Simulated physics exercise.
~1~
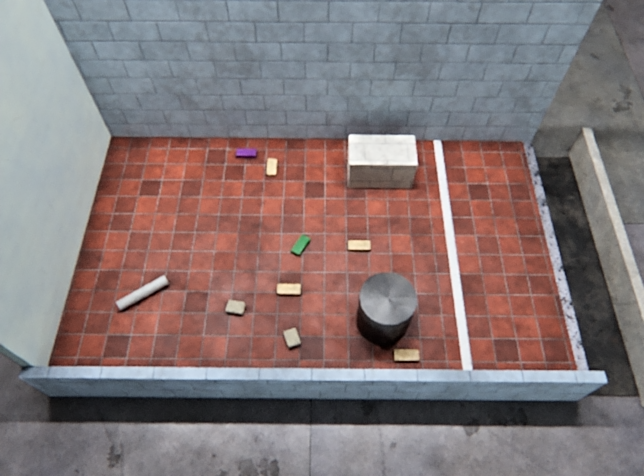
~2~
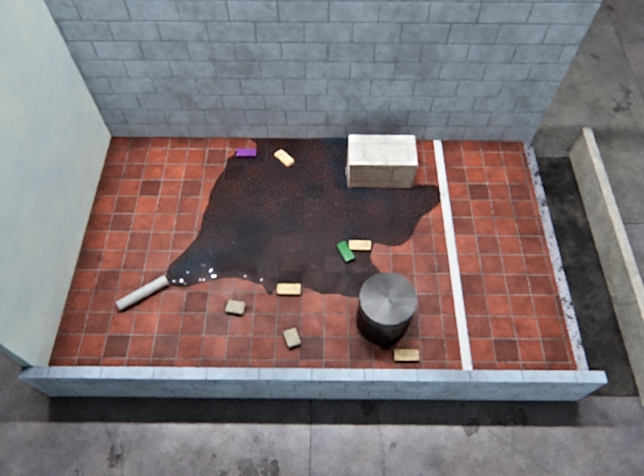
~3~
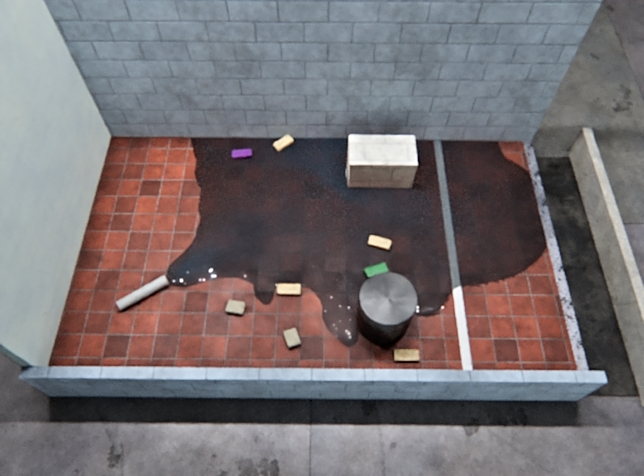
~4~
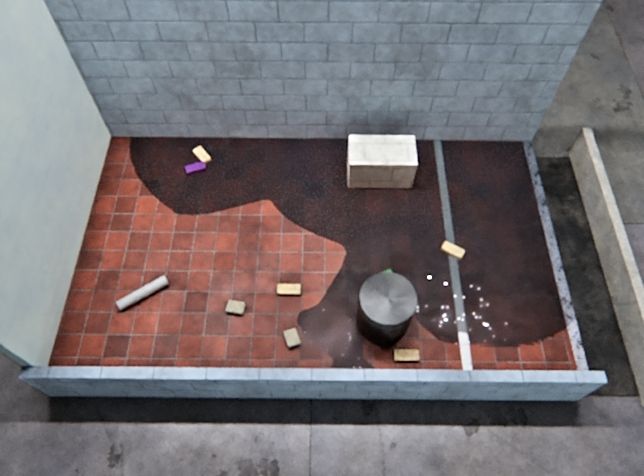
The video shows water spreading from a pale tube across a red tiled floor, shifting some small blocks while others stay put. A yellow block reaches the white stripe, while the purple one ends farther left and the green one, nearly hidden by the grey drum, stays short.
